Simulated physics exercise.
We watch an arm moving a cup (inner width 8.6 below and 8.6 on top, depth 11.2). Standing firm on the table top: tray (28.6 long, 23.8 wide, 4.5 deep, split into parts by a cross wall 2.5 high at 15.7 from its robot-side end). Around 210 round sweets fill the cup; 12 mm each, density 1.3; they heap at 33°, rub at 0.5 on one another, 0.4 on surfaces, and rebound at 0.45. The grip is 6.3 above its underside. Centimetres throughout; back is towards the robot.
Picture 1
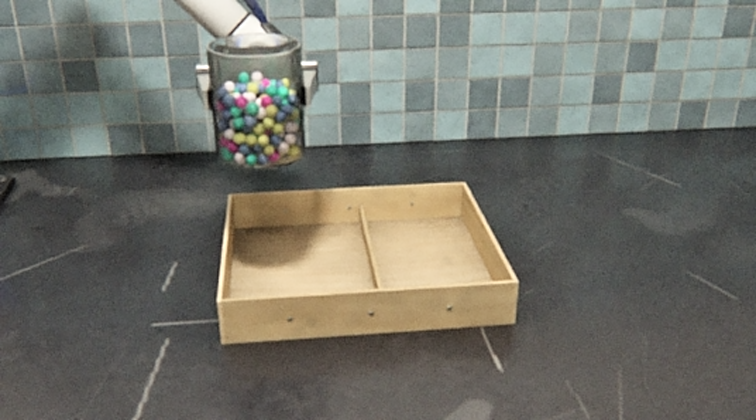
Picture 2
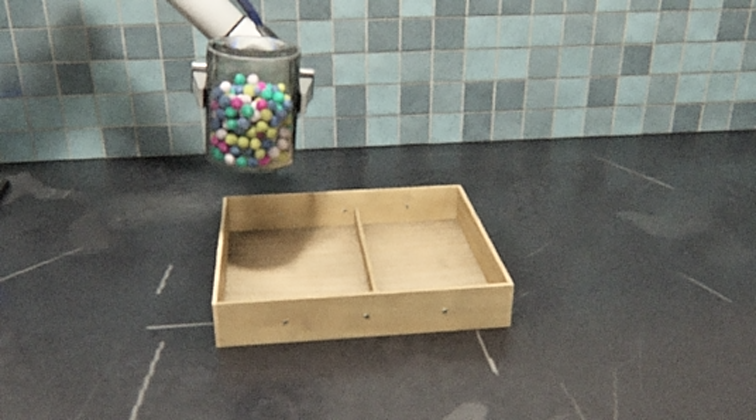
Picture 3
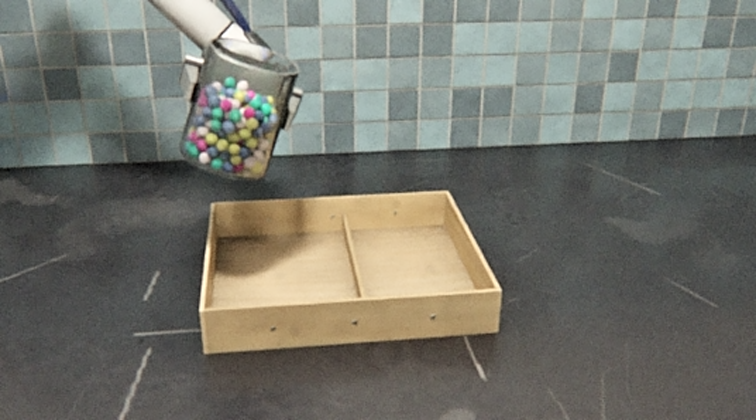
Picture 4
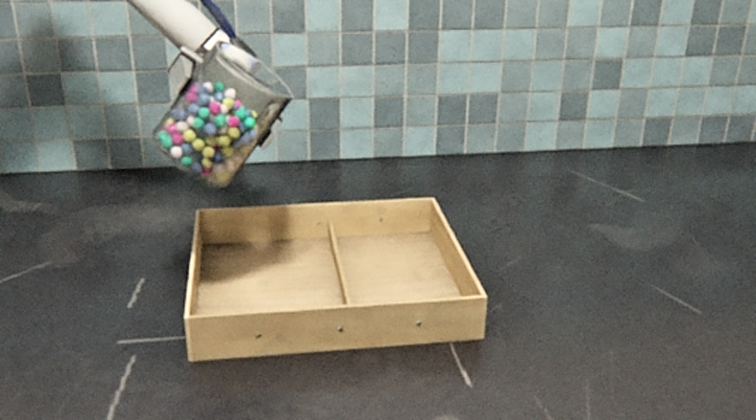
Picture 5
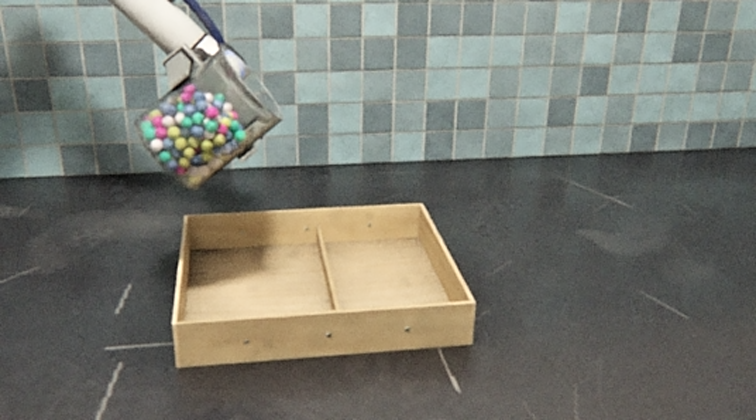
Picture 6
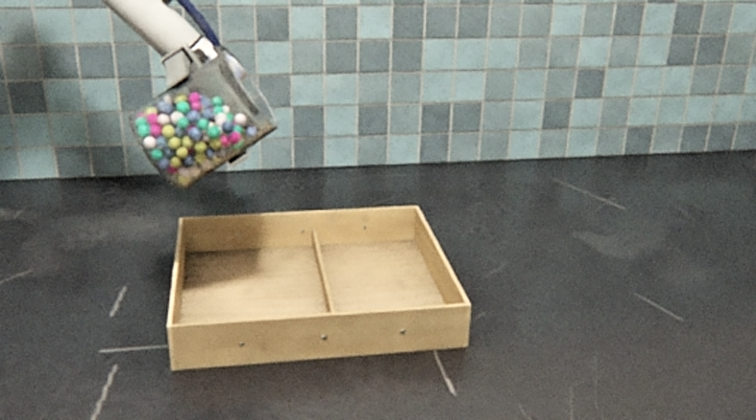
A clear cup packed with colourful little balls was tilted steadily over to the right by a robotic arm above a divided wooden tray, while the tray appeared to shift slightly left in view.
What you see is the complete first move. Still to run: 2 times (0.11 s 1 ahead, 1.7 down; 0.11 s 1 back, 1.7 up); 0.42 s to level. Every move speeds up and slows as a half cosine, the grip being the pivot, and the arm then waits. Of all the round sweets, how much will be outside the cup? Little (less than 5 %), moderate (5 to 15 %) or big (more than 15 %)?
A little share, less than 5 %, ends outside the cup.
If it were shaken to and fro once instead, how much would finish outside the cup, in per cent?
In that case some 0 per cent.
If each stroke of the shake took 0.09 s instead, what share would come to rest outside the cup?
In that case some 0 per cent.
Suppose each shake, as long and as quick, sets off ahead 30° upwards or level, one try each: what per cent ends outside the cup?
About 0 and 0 per cent.
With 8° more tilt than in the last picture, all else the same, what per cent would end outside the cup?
Then about 0 per cent.
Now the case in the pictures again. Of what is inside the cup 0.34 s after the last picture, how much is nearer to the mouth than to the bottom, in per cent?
About 20 per cent.
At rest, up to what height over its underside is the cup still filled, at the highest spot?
About 8.0 cm.
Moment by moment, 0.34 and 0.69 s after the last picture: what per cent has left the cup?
In turn: 0, 0.
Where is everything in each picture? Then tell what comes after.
Cup middle at (258, 102), level; upper third of the load around (254, 101), from x 220 to 295, top at y 85; 213 in the cup, in the first picture.
Cup middle at (252, 105), tilted 5° forward; upper third of the load around (248, 103), from x 215 to 290, top at y 85, in the second picture.
Cup middle at (238, 110), tilted 20° forward; upper third of the load around (229, 107), from x 190 to 275, top at y 90, in the third picture.
Cup middle at (222, 116), tilted 37° forward; upper third of the load around (205, 111), from x 165 to 250, top at y 90, in the fourth picture.
Cup middle at (209, 120), tilted 52° forward; upper third of the load around (190, 113), from x 150 to 240, top at y 90, in the fifth picture.
Cup middle at (204, 122), tilted 57° forward; upper third of the load around (183, 117), from x 140 to 250, top at y 100; 213 in the cup, in the sixth picture.
Then, 0.34 s after the last picture, tilted 57° forward, highest piece 21 above the table; 213 in the cup.
Then, 0.69 s after the last picture, tilted 21° forward, highest piece 22 above the table; 213 in the cup.
Then, 1.06 s after the last picture, level, highest piece 23 above the table; 213 in the cup.
Then, 2.11 s after the last picture, level, highest piece 23 above the table; 213 in the cup.
Final count, 213 in the cup. That is 0 % outside the cup.
